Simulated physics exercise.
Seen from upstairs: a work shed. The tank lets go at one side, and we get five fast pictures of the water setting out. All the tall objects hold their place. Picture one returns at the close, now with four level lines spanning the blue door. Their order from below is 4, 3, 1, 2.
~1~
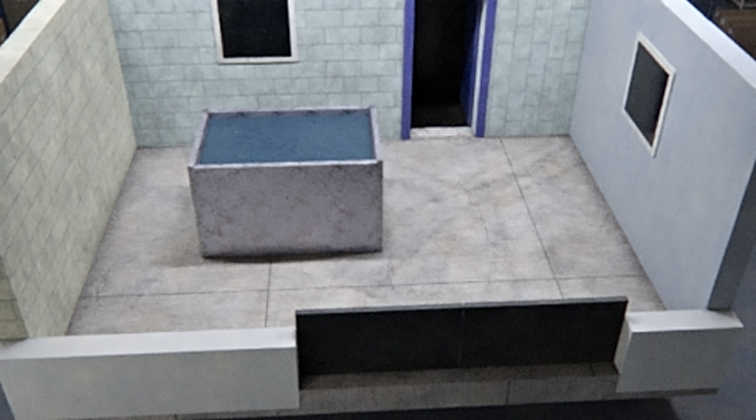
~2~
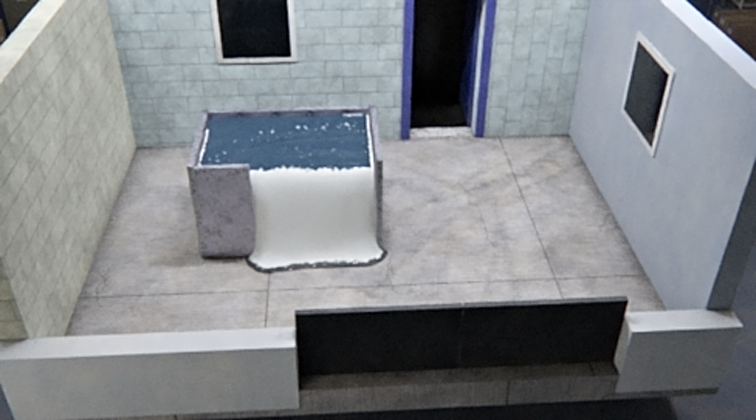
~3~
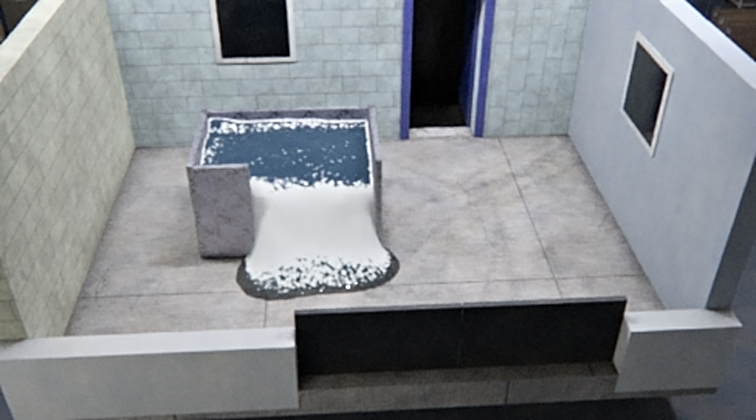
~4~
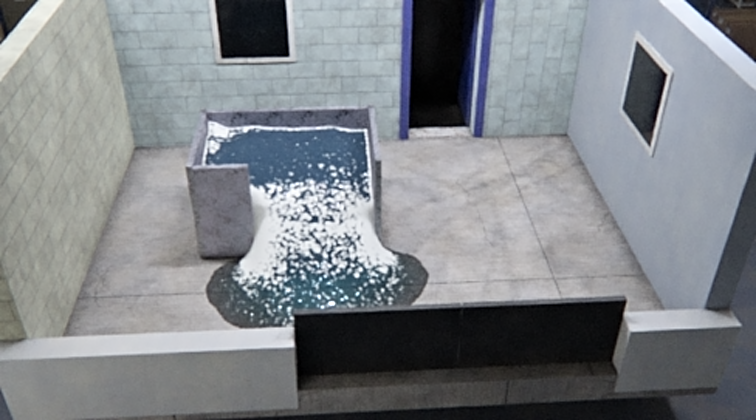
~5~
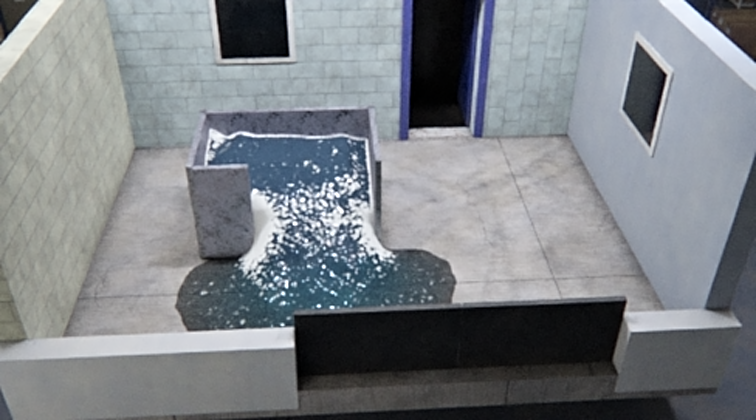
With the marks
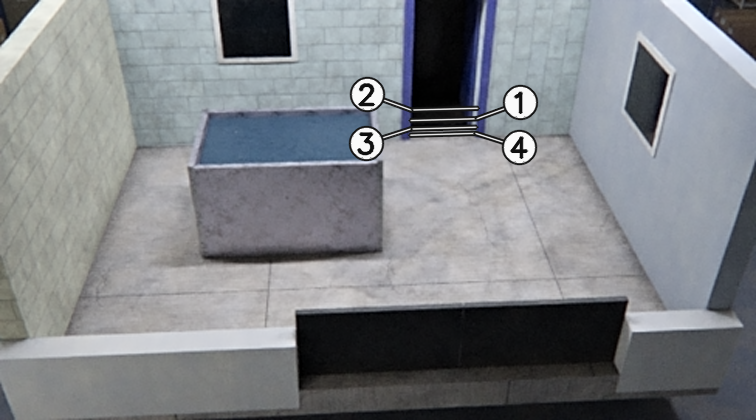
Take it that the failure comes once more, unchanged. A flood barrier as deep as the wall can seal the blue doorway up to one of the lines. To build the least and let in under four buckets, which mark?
Height 3.
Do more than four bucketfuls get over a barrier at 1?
No.
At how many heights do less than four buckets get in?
Three of the four.
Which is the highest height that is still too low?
Height 4.
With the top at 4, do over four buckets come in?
Yes, it does.
On the marked copy, 1 at (443, 119); 2 at (444, 109); 3 at (443, 128); 4 at (443, 134); from the bottom up 4, 3, 1, 2.
If 1 is chosen, nothing gets over.
If 2 is chosen, nothing gets over.
If 3 is chosen, a splash gets over, under a bucket.
If 4 is chosen, about 11 bucketfuls get in.
